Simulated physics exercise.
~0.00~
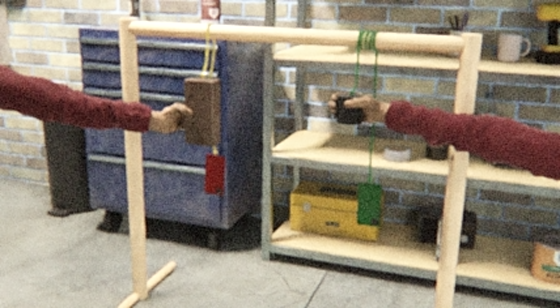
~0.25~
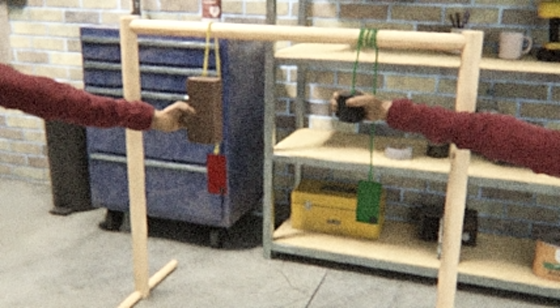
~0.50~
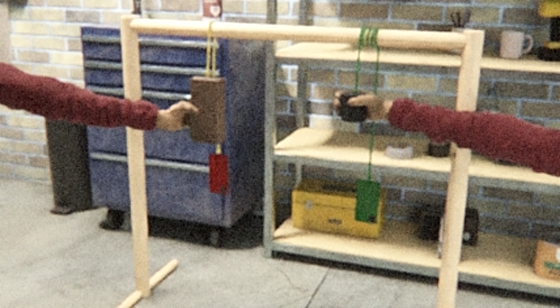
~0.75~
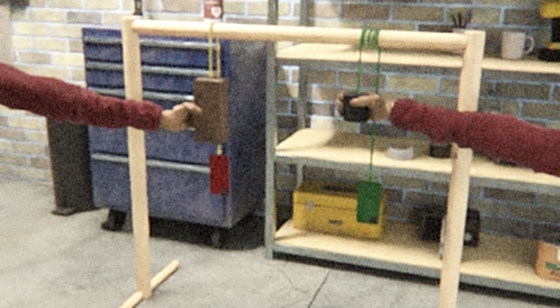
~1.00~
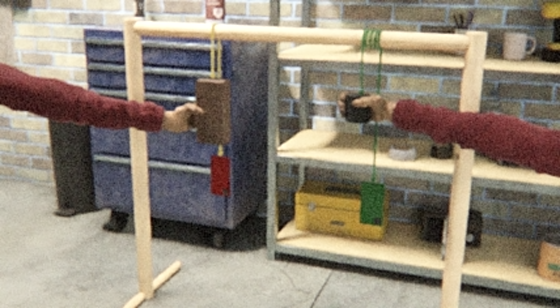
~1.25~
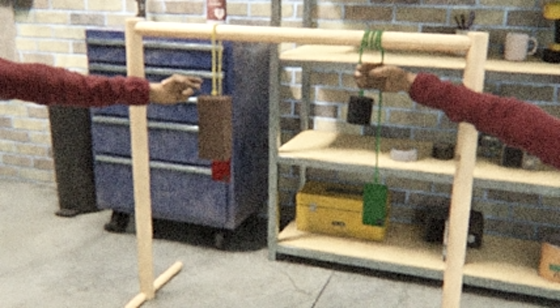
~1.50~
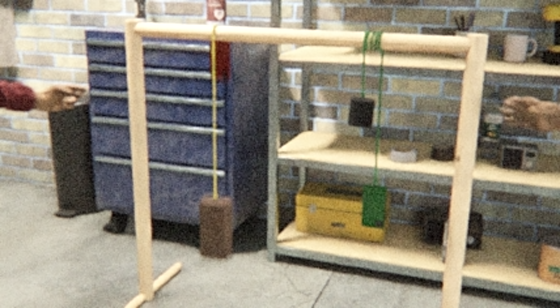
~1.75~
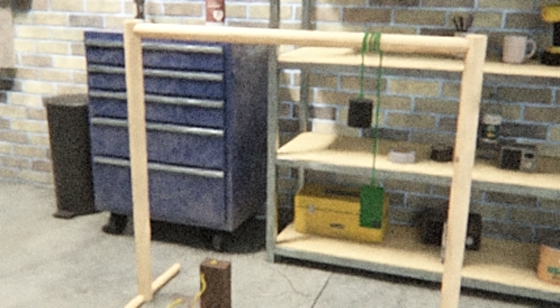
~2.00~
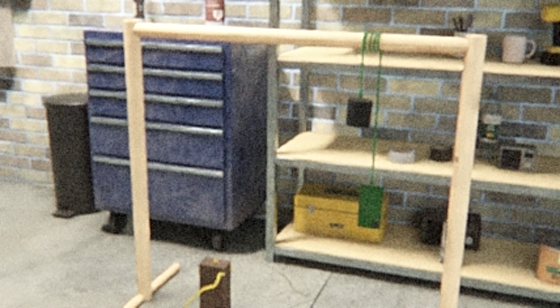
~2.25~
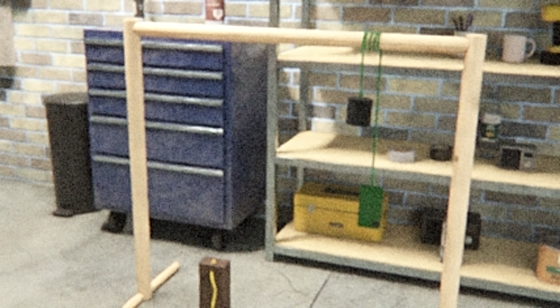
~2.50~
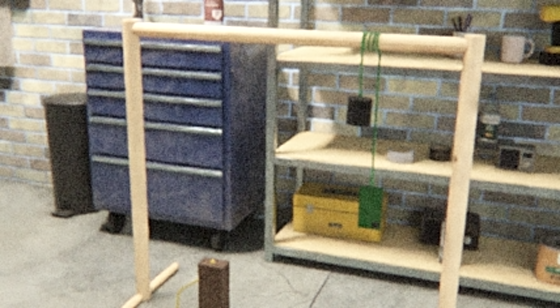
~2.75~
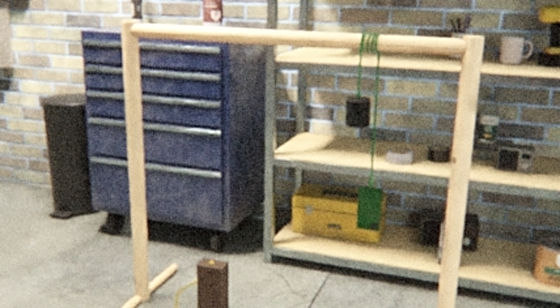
A brown brick drops to the floor after two hands let go, while the dark object on green cord stays hanging.
